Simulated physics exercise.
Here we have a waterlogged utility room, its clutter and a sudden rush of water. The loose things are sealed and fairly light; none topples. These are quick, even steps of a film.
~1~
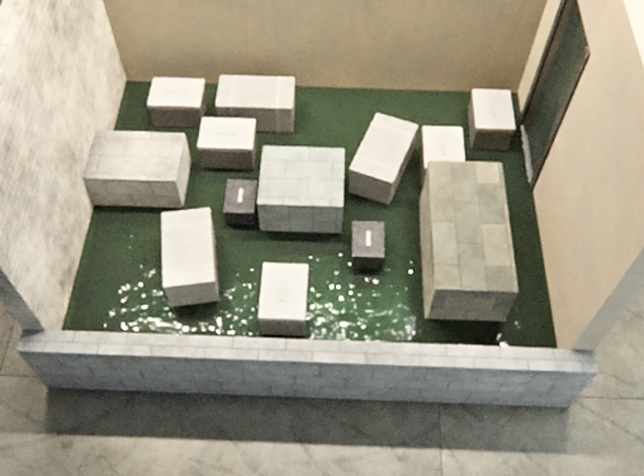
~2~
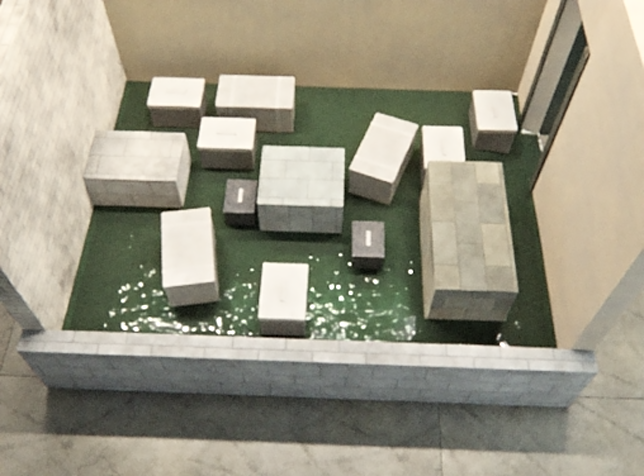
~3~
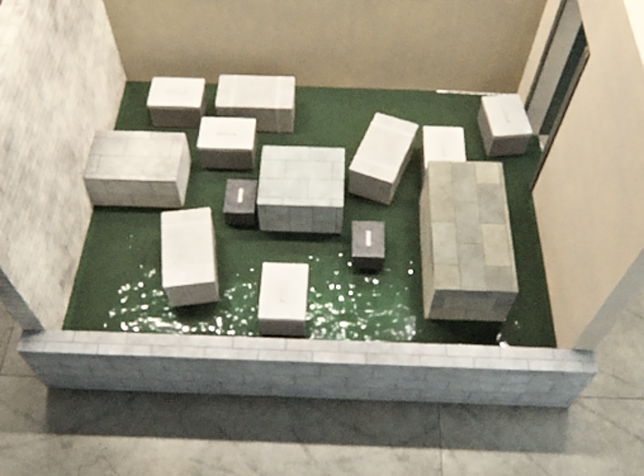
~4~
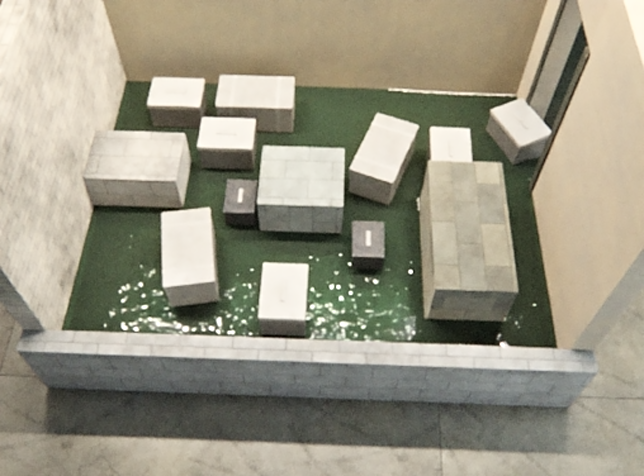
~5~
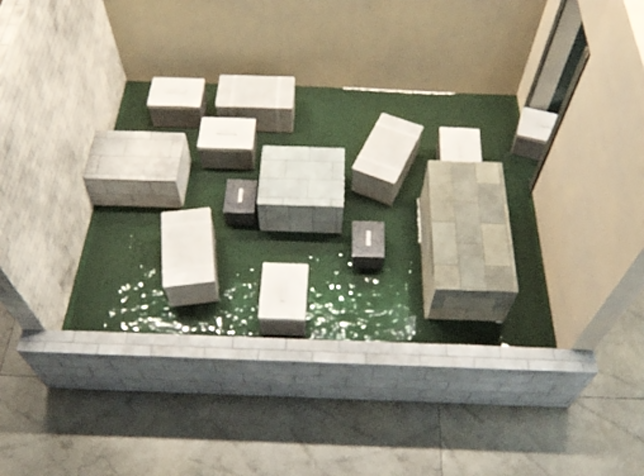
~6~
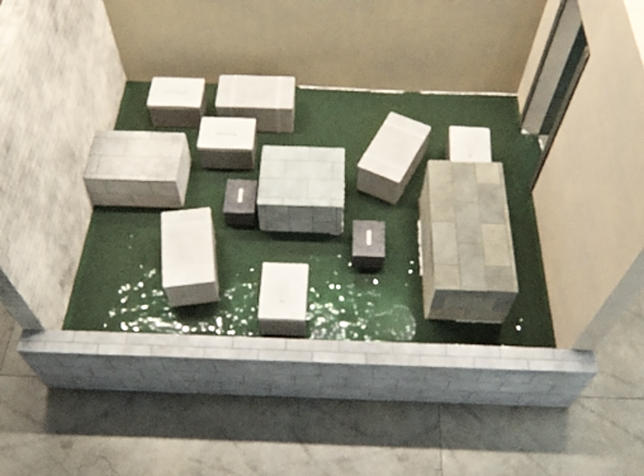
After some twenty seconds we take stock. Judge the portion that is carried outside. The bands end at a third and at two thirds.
Share: One to two thirds.
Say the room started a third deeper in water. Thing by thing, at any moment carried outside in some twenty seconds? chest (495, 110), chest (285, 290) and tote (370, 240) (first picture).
One after the other: Yes, left behind, out.
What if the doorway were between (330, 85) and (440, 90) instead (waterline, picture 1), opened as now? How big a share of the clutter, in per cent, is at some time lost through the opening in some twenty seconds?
I make it 80 per cent.
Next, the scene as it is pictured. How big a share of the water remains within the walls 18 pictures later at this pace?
Near 76 in a hundred.
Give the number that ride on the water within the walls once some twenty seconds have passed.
I count 6.
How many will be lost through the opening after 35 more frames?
I count 4.
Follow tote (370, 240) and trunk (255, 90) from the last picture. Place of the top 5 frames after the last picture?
Near (382, 209) and (282, 91).
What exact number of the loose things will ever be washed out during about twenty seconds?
That makes 4.
A moment on, 2 of 10 are out; 8 afloat.
Next, 3 of 10 are out; 7 afloat.
Later, 4 of 10 are out; 6 afloat.
In the end, 4 of 10 are out; 6 afloat.
